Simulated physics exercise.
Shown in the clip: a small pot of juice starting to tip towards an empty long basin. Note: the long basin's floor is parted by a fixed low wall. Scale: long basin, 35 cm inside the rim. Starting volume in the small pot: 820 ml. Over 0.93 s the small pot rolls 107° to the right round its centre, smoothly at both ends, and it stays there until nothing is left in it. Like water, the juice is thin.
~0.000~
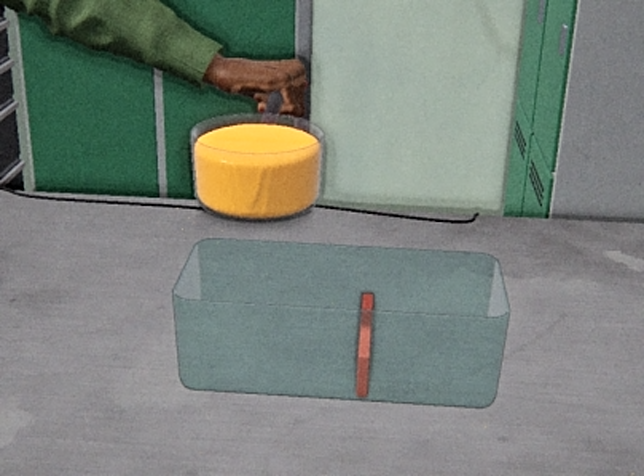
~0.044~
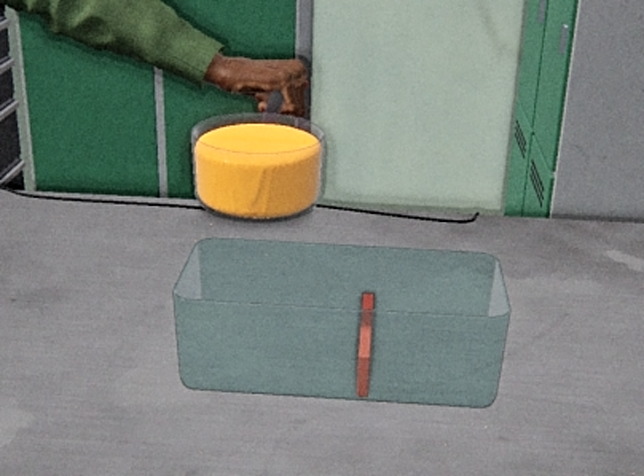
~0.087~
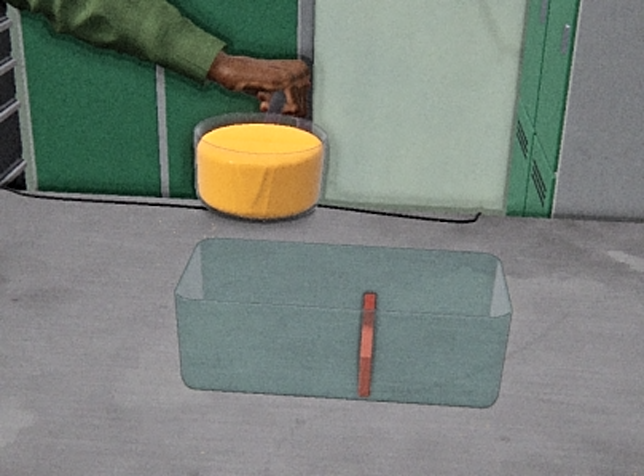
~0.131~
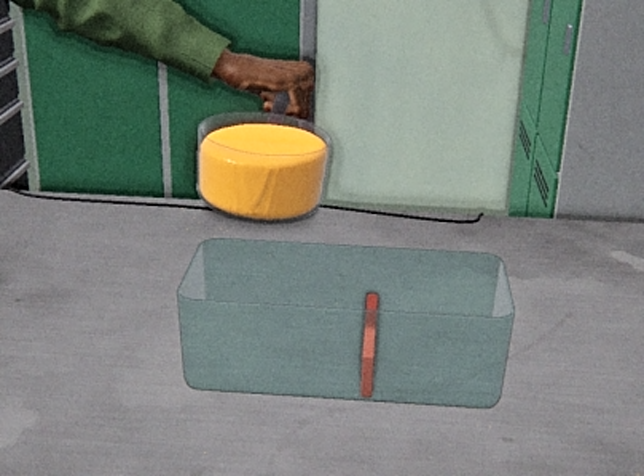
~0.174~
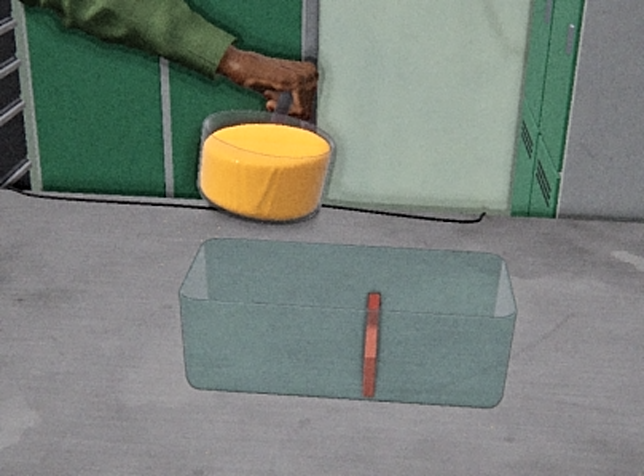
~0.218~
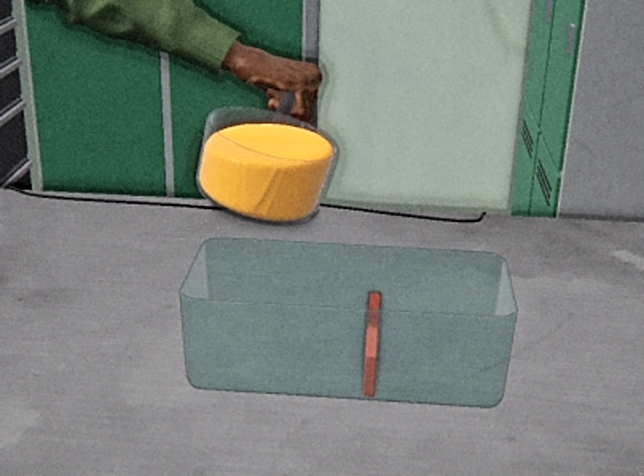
In the video, a small clear pot of yellow-orange juice, with a hand beside its top, gradually tilts to the right above an empty long basin with a red upright strip, while the basin stays in place.
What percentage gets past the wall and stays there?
About 58 per cent.
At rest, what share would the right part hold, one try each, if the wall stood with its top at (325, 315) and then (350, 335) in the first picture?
It comes to 90 per cent, and then 70 per cent.
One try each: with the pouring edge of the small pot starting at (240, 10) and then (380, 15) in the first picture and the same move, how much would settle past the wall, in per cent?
Respectively 5 and 85 %.
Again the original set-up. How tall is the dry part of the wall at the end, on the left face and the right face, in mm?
Looks like roughly 40 mm on the left and roughly 28 mm on the right.
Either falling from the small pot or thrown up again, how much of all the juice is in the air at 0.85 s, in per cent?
Near 7 percent.
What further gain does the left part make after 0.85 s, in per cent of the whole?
Change: Approx. 14 %.
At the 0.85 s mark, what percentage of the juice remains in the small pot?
8 per cent or thereabouts.
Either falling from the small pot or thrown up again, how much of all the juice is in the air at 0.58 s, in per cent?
Around 34 percent.
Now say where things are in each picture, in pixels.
In the first frame, it leans 0°; its right rim is at (323, 138); the juice meets the walls at (197, 139) and (321, 145); the long basin's rim runs from (185, 268) to (503, 286); the wall's top is at (366, 325).
In the second frame, it leans 1°; its right rim is at (324, 138); the juice meets the walls at (198, 138) and (321, 145).
In the third frame, it leans 2°; its right rim is at (326, 140); the juice meets the walls at (200, 138) and (324, 146).
In the fourth frame, it leans 5°; its right rim is at (330, 144); the juice meets the walls at (204, 138) and (328, 147).
In the fifth frame, it leans 9°; its right rim is at (333, 148); the juice meets the walls at (206, 138) and (331, 146).
In the sixth frame, it leans 14°; its right rim is at (335, 153); the juice meets the walls at (208, 139) and (334, 148).
Then, 0.58 s in, the tilt is 74° and 50 per cent is still to pour, 3 is left of the wall and 14 right of it.
Then, 0.85 s in, the tilt is 105° and 8 per cent is still to pour, 28 is left of the wall and 57 right of it.
Then, 1.13 s in, the tilt is 107° and 0 per cent is still to pour, 41 is left of the wall and 57 right of it.
Then, 1.43 s in, the tilt is 107° and 0 per cent is still to pour, 42 is left of the wall and 58 right of it.
Finally, 42 per cent lies left of the wall, 58 right of it and 1 outside.
